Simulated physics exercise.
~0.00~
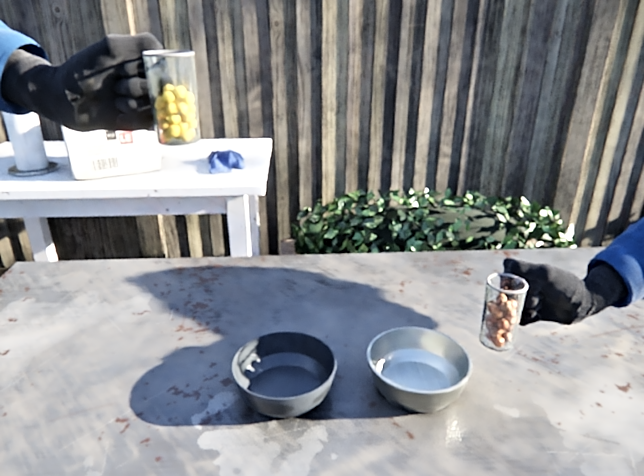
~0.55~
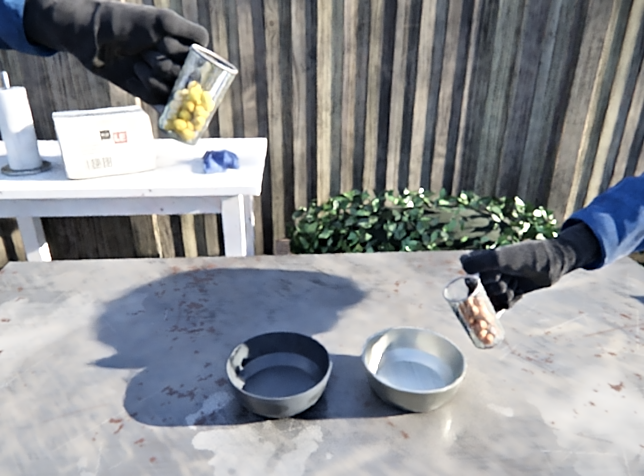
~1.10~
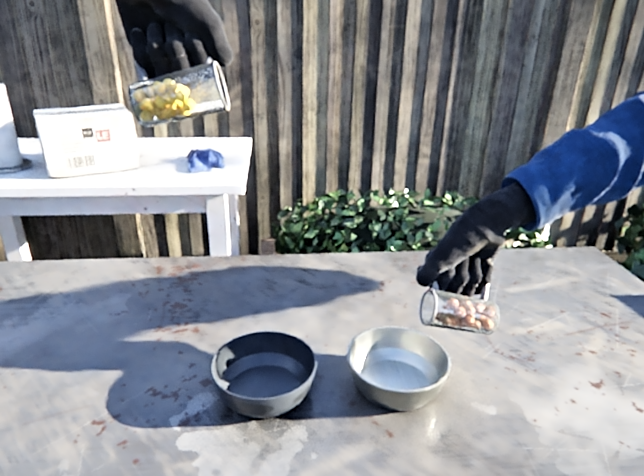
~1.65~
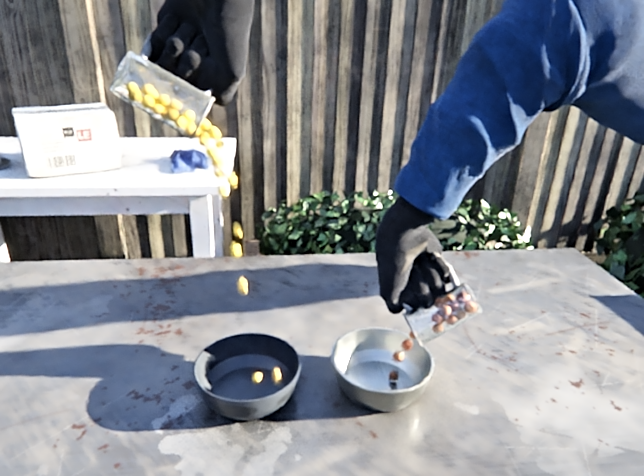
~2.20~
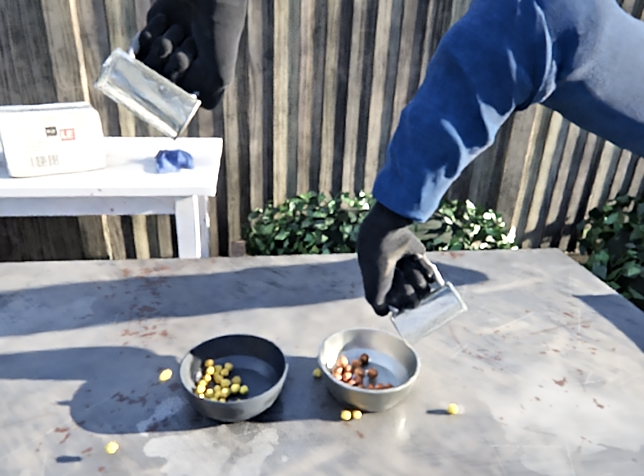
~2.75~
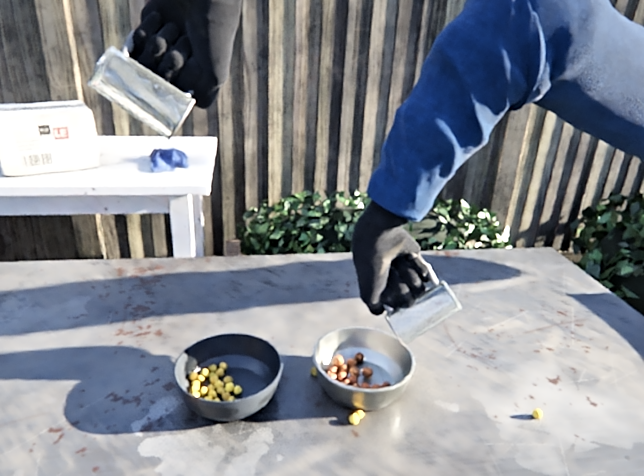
Two gloved hands tipping clear cups over metal bowls, yellow pieces scattering partly onto the table, reddish-brown ones landing in the right bowl.
